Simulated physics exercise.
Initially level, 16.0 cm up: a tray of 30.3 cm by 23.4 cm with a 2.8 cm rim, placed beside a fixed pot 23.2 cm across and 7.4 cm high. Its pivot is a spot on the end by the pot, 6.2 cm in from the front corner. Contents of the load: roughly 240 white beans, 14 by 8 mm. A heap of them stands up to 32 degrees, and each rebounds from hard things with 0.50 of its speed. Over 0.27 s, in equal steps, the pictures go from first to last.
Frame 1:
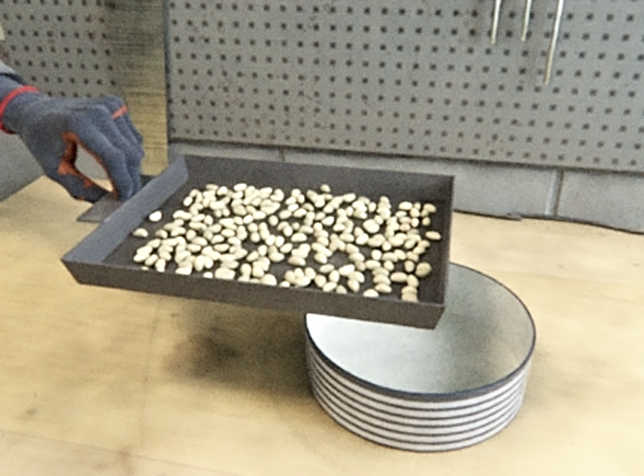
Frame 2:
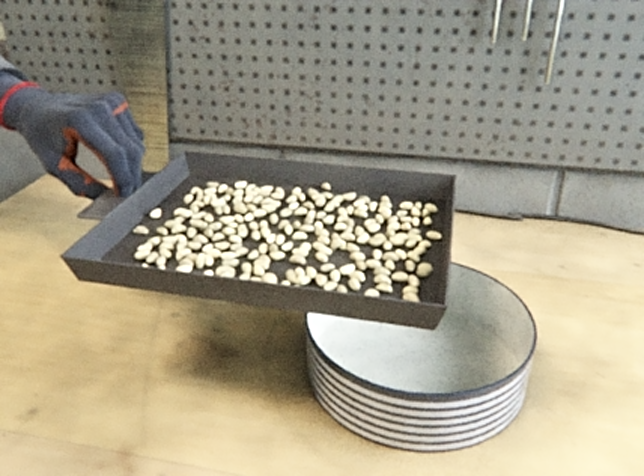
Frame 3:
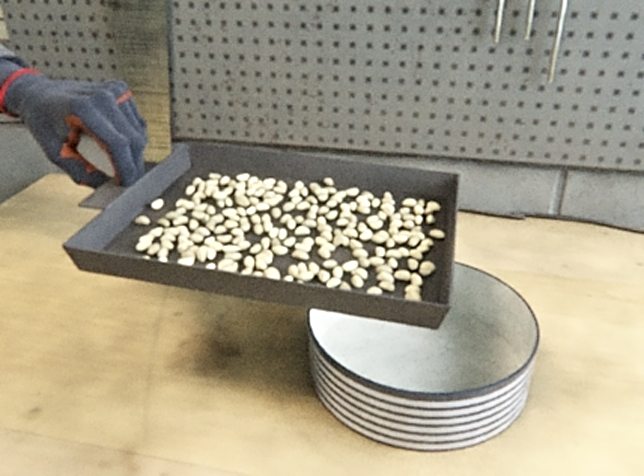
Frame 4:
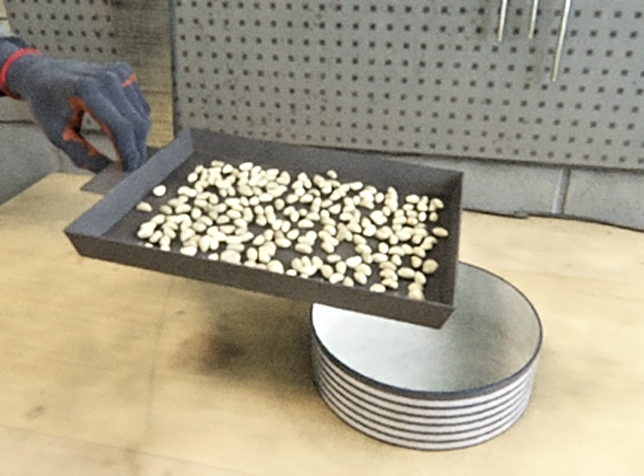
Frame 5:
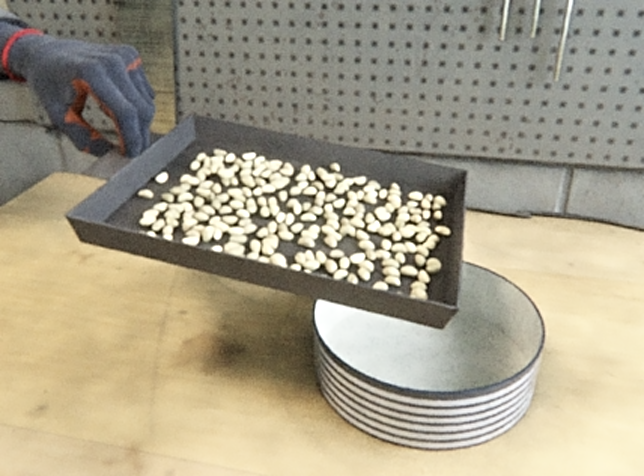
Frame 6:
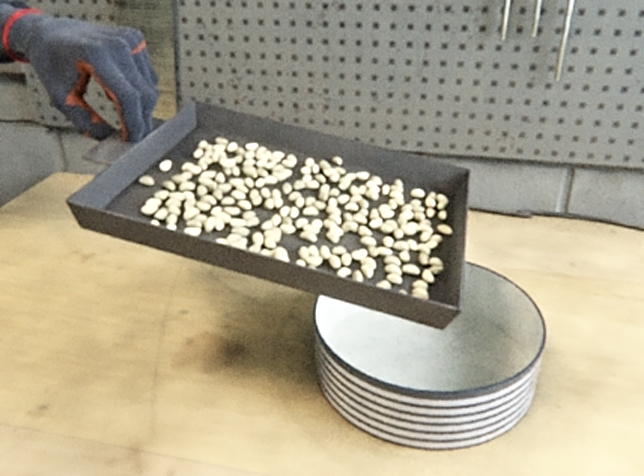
On a wooden table by a grey pegboard, a gloved hand slowly raised the left end of a dark tray of white beans, slanting it toward a striped round pot, while the beans barely shifted.
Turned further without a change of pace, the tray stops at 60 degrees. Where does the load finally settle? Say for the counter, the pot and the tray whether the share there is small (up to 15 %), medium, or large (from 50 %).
Counter: Small. Pot: Small. Tray: Large.
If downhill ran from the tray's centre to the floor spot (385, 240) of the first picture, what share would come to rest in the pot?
Something like 5 per cent of the pieces.
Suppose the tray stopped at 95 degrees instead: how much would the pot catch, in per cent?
The pot would get around 45 per cent.
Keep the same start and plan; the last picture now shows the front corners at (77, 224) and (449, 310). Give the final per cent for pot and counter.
Final per cent - pot 0, counter 30.
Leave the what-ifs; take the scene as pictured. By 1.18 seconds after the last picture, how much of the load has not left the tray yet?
Close to 95 in a hundred parts of the load.
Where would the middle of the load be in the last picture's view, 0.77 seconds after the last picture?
Around (434, 232).
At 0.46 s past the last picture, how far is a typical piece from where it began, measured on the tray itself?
By then it sits near 6 cm from where it began.
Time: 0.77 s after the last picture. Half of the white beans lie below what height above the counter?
Roughly 20 centimetres, give or take.
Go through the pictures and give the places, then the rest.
In the first picture, tray tilt 0 degrees, front corners at (72, 256) and (437, 300); middle of the pieces at (299, 237); pot at (418, 314).
In the second picture, tray tilt 1 degrees, front corners at (72, 253) and (438, 300); middle of the pieces at (299, 236).
In the third picture, tray tilt 3 degrees, front corners at (74, 242) and (442, 300); middle of the pieces at (302, 231).
In the fourth picture, tray tilt 5 degrees, front corners at (76, 228) and (446, 300), lowest corner right front; middle of the pieces at (305, 224).
In the fifth picture, tray tilt 8 degrees, front corners at (78, 213) and (450, 301), lowest corner right front; middle of the pieces at (308, 217).
In the sixth picture, tray tilt 11 degrees, front corners at (78, 198) and (452, 302), lowest corner right front; middle of the pieces at (311, 211); pot at (427, 312).
Then, 0.46 s after the last picture, tilt 34 degrees; the tray holds 100 %, the pot 0 %.
Then, 0.77 s after the last picture, tilt 50 degrees; the tray holds 100 %, the pot 0 %.
Then, 1.18 s after the last picture, tilt 60 degrees; the tray holds 95 %, the pot 0 %.
In the end, counter 5 %, pot 0 %, tray 90 %.
